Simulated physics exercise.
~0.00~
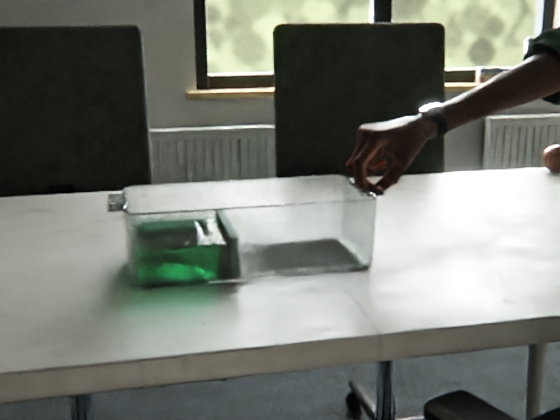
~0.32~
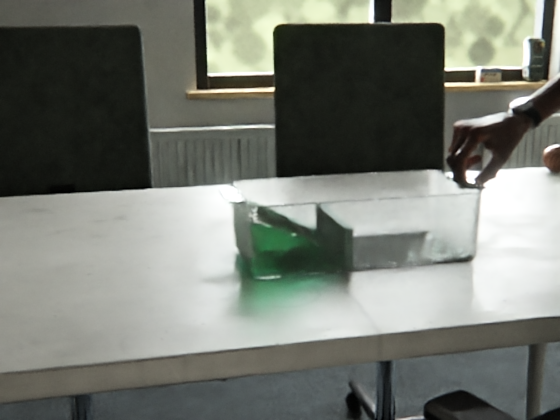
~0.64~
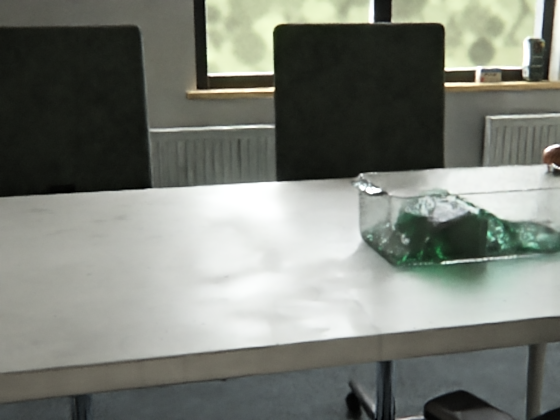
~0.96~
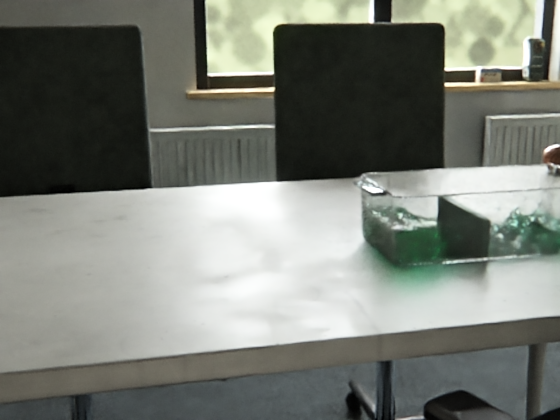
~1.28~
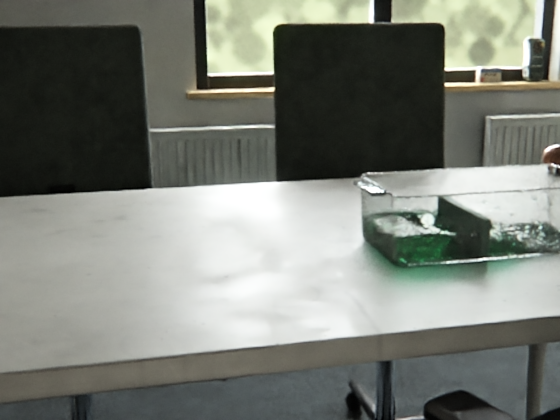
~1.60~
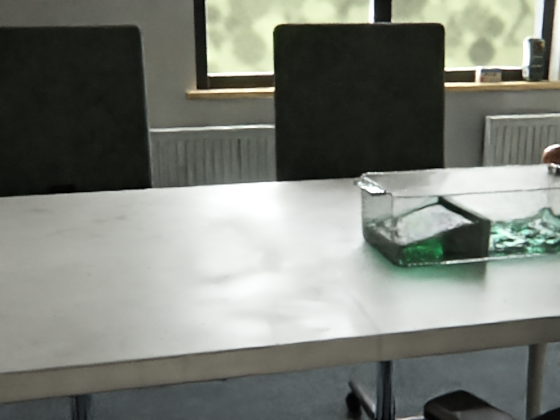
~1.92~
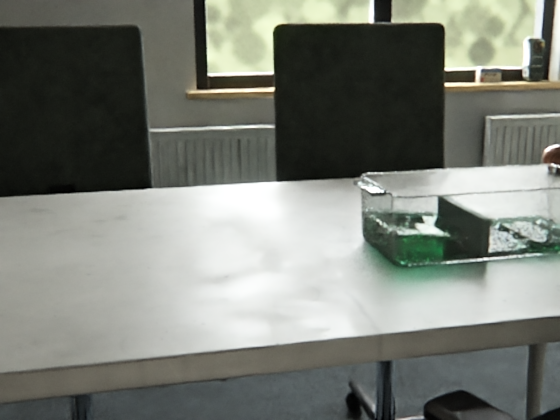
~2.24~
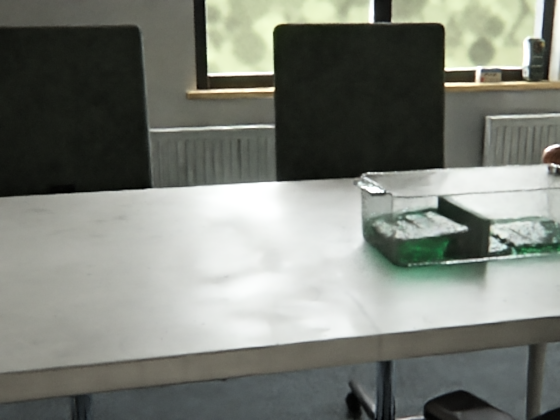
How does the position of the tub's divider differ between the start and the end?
At the start the divider is left of the middle of the view, below the gap between the two chairs. At the end it is well over to the right, just past the right edge of the right-hand chair.
